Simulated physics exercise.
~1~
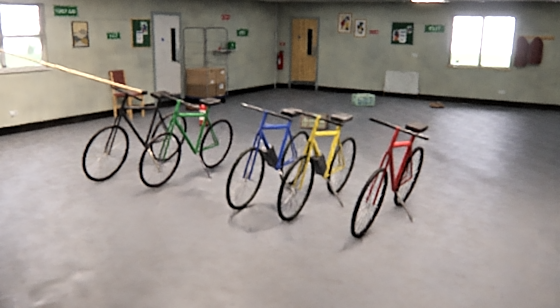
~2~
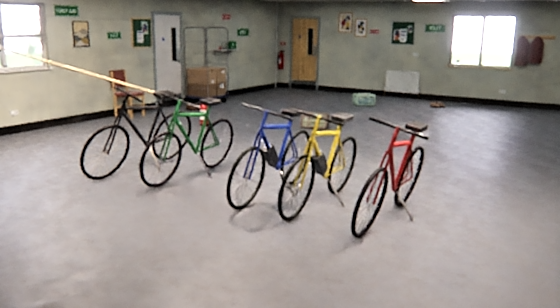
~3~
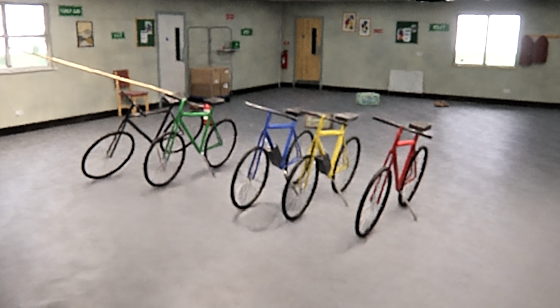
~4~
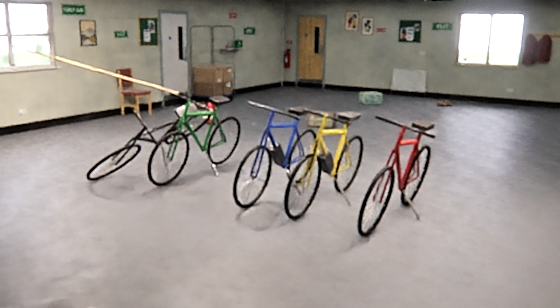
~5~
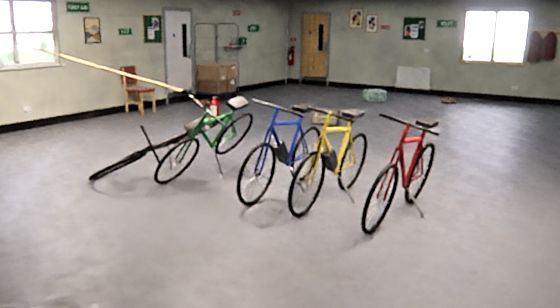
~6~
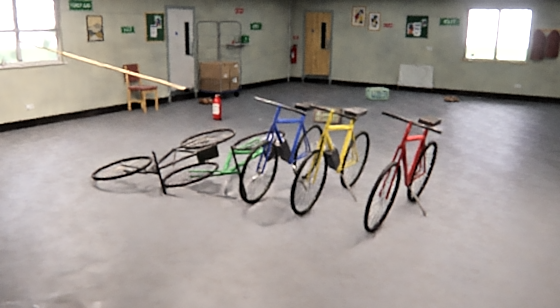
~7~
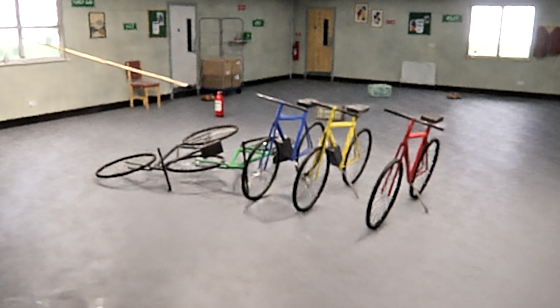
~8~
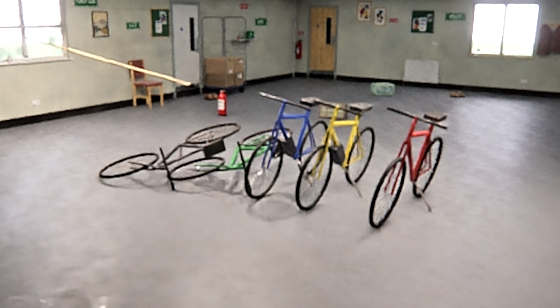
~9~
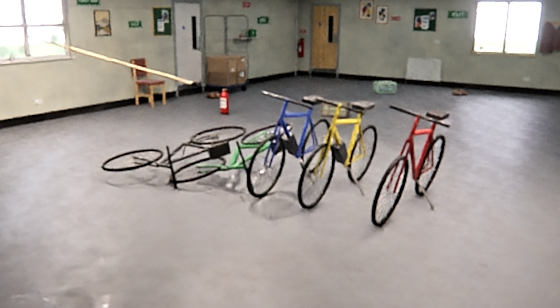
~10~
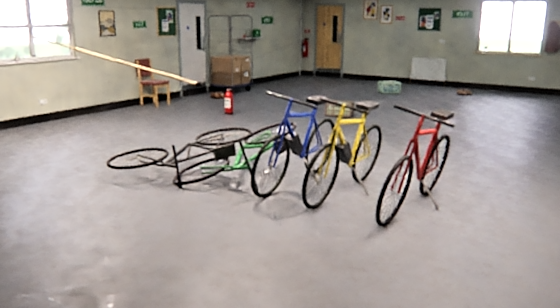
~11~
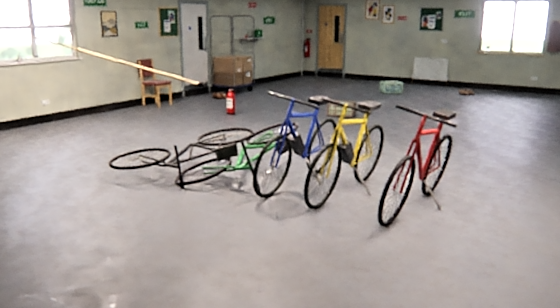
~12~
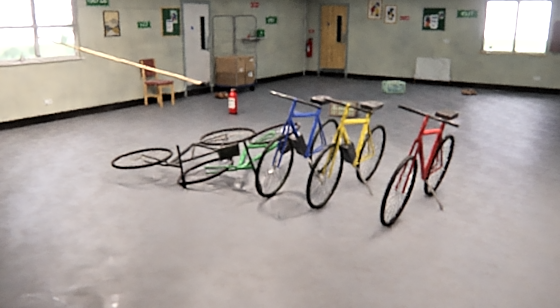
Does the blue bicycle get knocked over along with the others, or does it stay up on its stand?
The blue bicycle stays up on its stand. The green one goes down right beside it, but the blue one is still upright at the end.
